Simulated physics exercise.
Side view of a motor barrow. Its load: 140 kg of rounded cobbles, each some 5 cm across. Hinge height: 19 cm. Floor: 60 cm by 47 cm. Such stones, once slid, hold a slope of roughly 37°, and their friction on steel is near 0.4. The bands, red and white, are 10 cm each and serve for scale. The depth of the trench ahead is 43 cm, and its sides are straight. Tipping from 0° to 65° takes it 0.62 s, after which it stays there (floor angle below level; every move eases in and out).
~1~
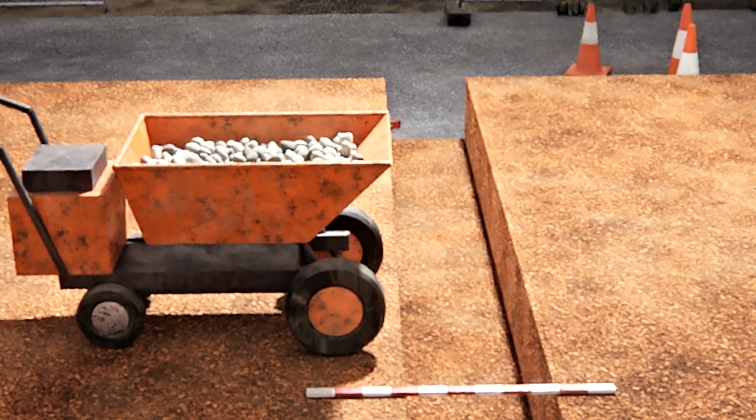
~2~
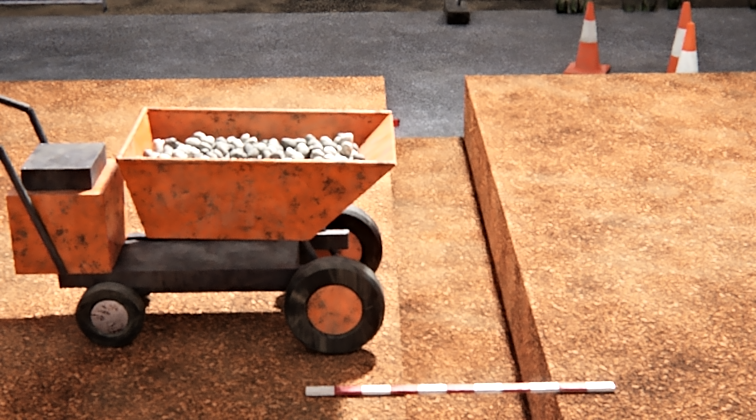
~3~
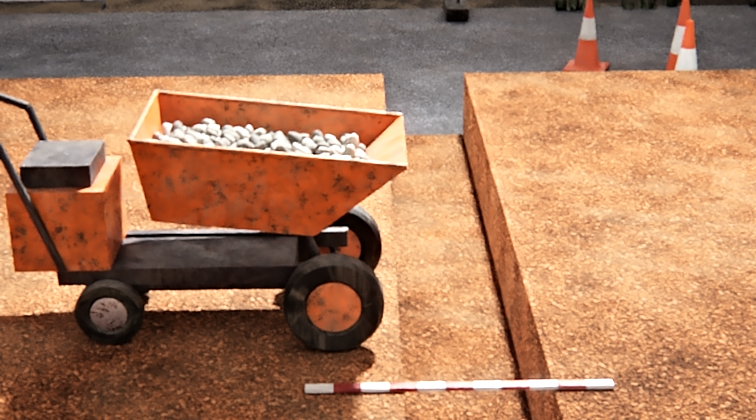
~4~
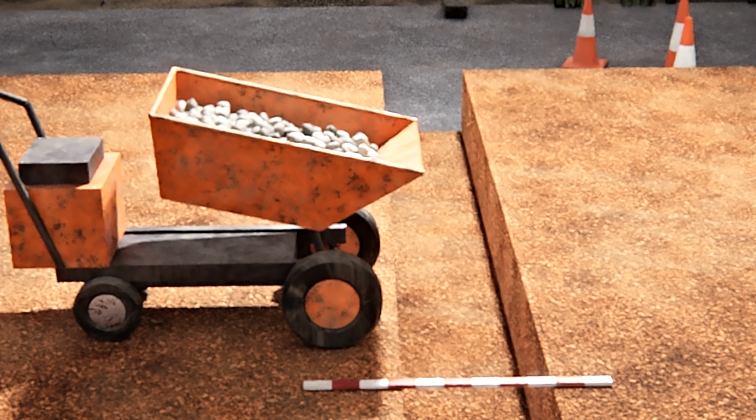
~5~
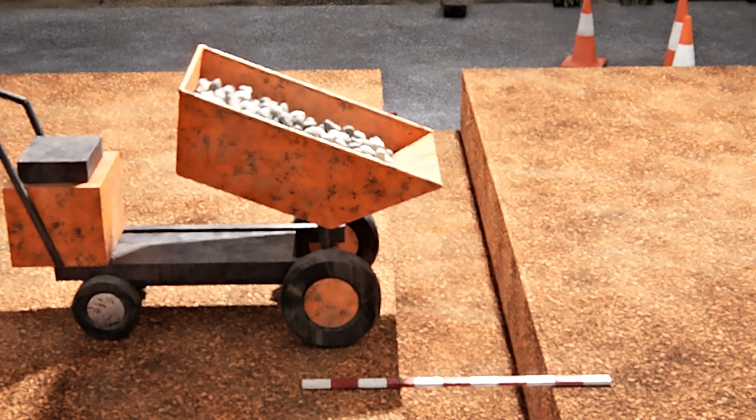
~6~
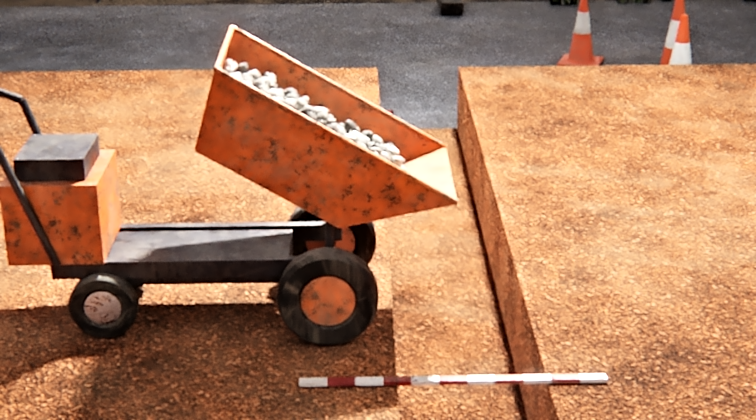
On a patch of orange-brown ground beside a straight-sided trench, a small motor barrow stands still while its orange skip, loaded with pale stones, tilts steadily toward the right, its left end rising and the stones staying inside.
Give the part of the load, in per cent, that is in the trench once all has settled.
Close to 31 in a hundred.
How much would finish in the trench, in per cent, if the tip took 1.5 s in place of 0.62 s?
With that timing, about 50 per cent.
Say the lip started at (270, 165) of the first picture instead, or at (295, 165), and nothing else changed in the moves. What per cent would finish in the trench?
I'd expect close to 100 per cent at the first and 95 per cent at the second.
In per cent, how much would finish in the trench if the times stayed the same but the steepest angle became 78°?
Share in trench: Approx. 35%.
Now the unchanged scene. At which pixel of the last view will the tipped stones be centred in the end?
Around (577, 301).
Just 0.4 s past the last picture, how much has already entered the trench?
10 per cent or so by then.
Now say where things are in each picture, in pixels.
The skip is at 0°, its lip at (391, 164); the top of the load is at (248, 150), in the first frame.
Lip at (395, 164), floor tilted 2°, highest stones at (217, 146), in the second frame.
Lip at (407, 167), floor tilted 6°, highest stones at (203, 134), in the third frame.
The skip is at 13°, its lip at (423, 173); the top of the load is at (202, 115), in the fourth frame.
Lip at (442, 186), floor tilted 22°, highest stones at (219, 96), in the fifth frame.
Lip at (457, 203), floor tilted 31°, highest stones at (236, 75), in the sixth frame.
Then, 0.2 s after the last picture the floor is at 54°, 100 % in the skip; the foremost stones are at (450, 216).
Then, 0.4 s after the last picture the floor is at 65°, 84 % in the skip, 8 % in the trench, 8 % past the trench; the foremost stones are at (558, 297).
Then, 0.8 s after the last picture the floor is at 65°, 22 % in the skip, 13 % in the trench, 66 % past the trench; the foremost stones are at (747, 296).
Then, 2.7 s after the last picture the floor is at 65°, 0 % in the skip, 31 % in the trench, 69 % past the trench; the foremost stones are past the picture's edge.
